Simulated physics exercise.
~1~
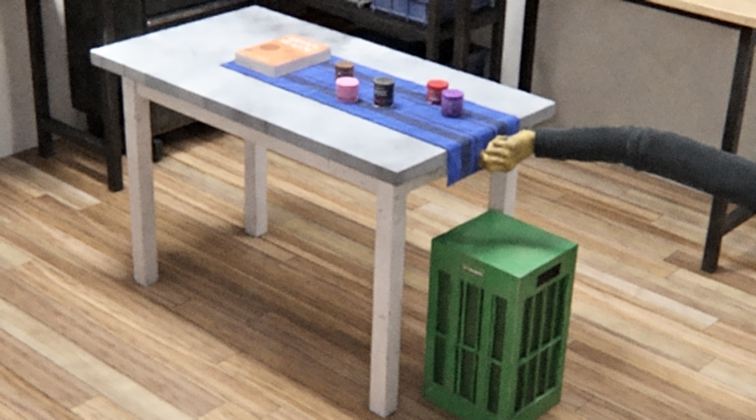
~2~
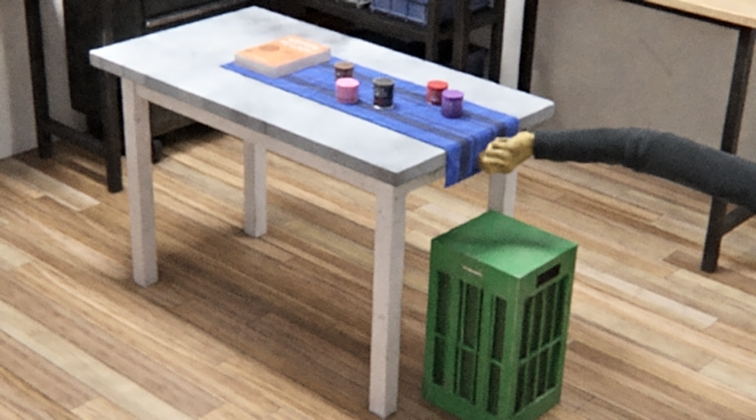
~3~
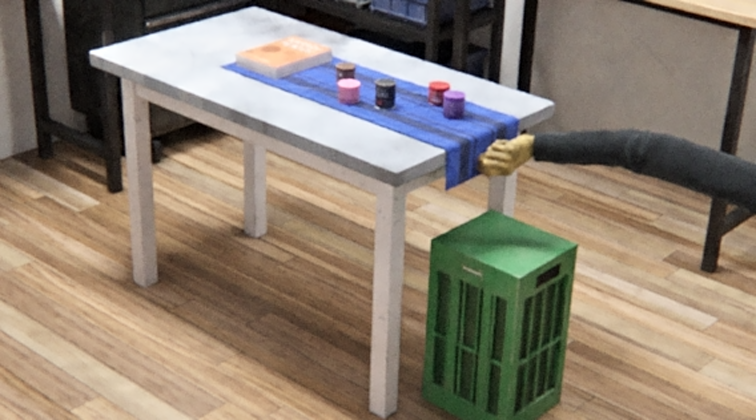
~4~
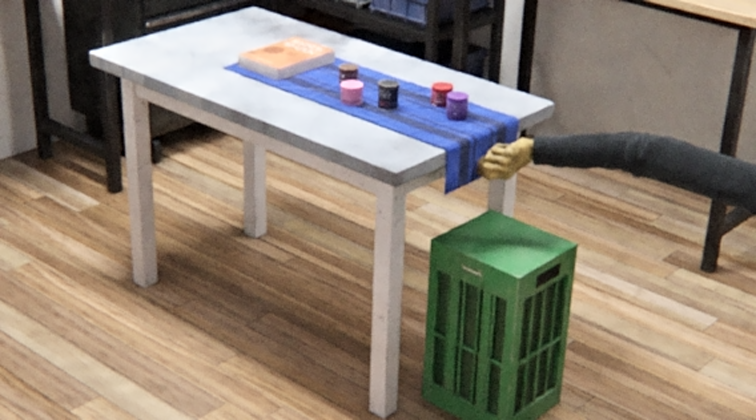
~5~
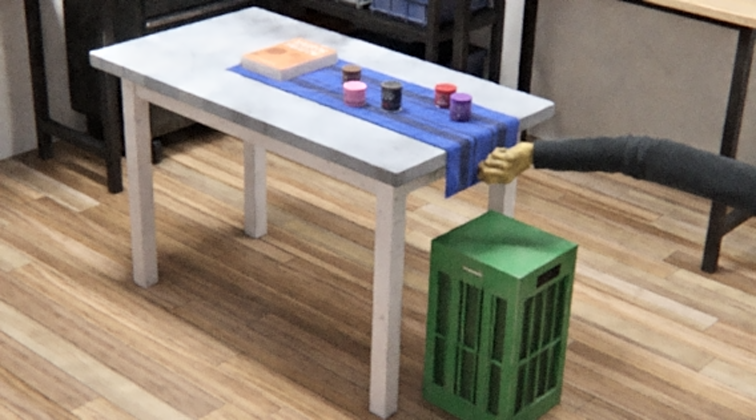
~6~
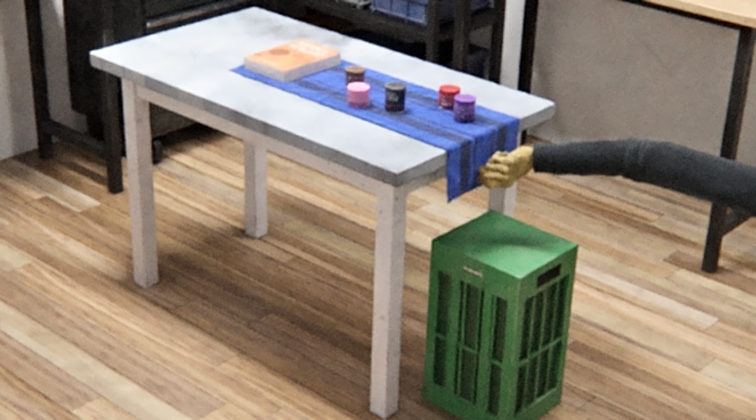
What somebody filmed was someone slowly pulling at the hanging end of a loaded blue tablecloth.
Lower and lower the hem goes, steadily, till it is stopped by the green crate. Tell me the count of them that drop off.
It ends with one thing gone from the top.
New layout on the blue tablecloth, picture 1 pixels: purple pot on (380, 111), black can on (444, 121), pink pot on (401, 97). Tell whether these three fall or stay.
Result - purple pot still up, black can down, pink pot still up.
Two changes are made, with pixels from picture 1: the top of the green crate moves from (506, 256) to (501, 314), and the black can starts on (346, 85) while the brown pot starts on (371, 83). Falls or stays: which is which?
So the black can stays there, and the brown pot stays there.
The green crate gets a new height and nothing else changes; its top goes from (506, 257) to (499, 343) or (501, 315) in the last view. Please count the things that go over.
That would make 4 and 3.
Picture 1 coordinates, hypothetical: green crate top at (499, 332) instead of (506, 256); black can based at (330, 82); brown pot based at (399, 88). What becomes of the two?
The black can ends up on top while the brown pot ends up off.
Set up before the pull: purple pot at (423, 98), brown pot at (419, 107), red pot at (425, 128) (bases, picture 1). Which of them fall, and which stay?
Purple pot: Still on; brown pot: Still on; red pot: Off.
Early on, hem near (480, 219); all still up.
Midway, hem on the crate; purple pot gone.
Finally, hem on the crate; purple pot gone. The answer is one.
